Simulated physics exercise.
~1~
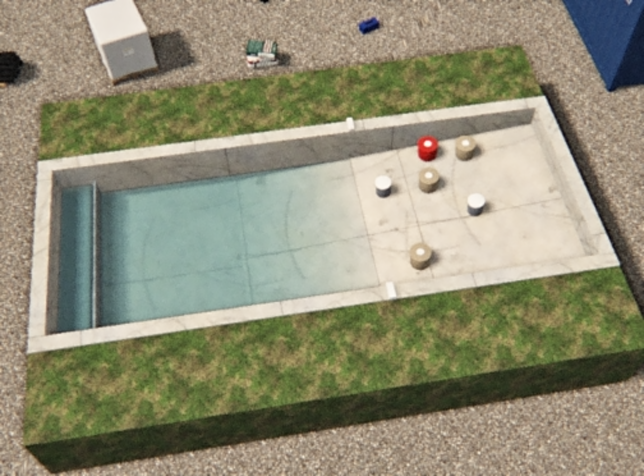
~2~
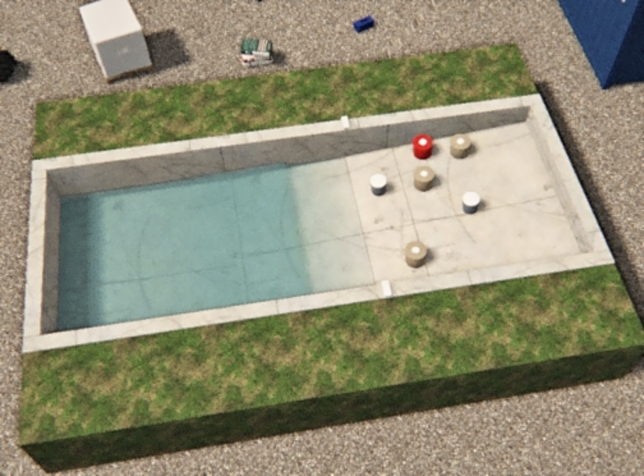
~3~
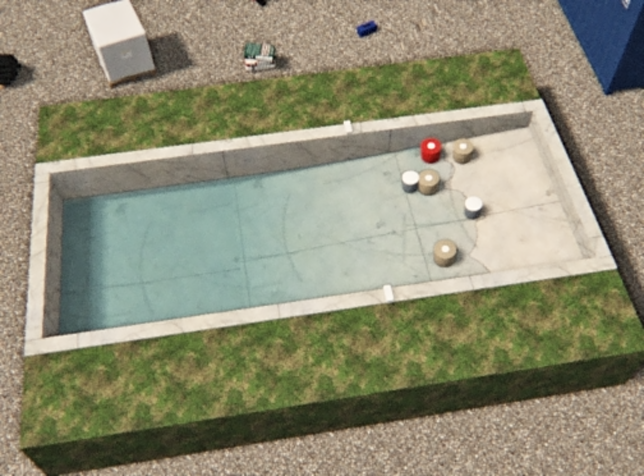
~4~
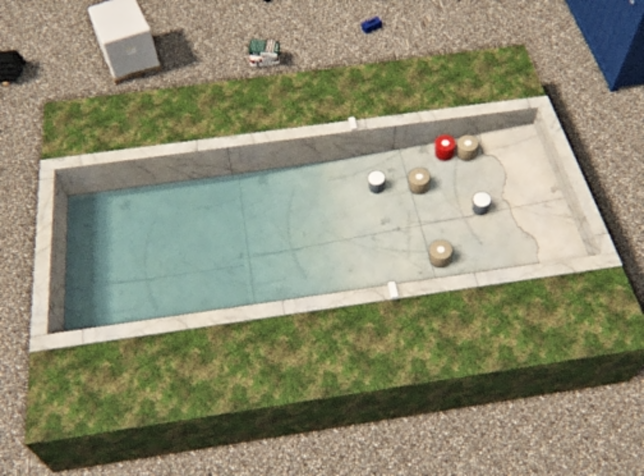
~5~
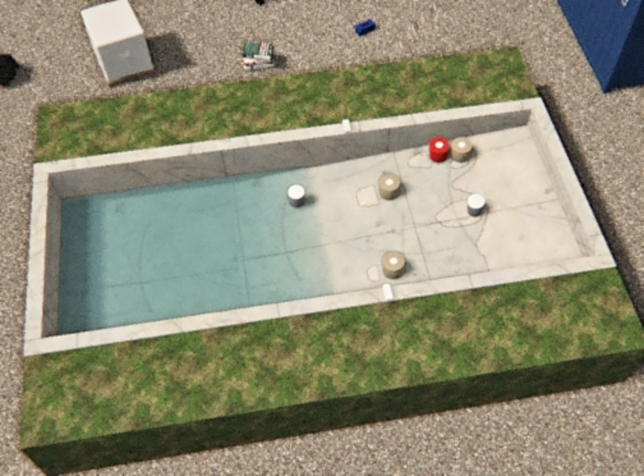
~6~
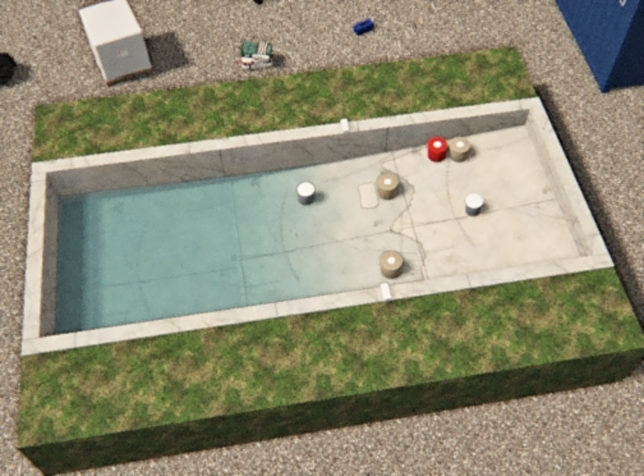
The footage shows a grass-edged basin whose left barrier vanishes, sending water up the pale slope past several tubs and pails before it draws back, carrying one white pail left past the waterline marks, while the red tub shifts slightly and ends aground on the slope.
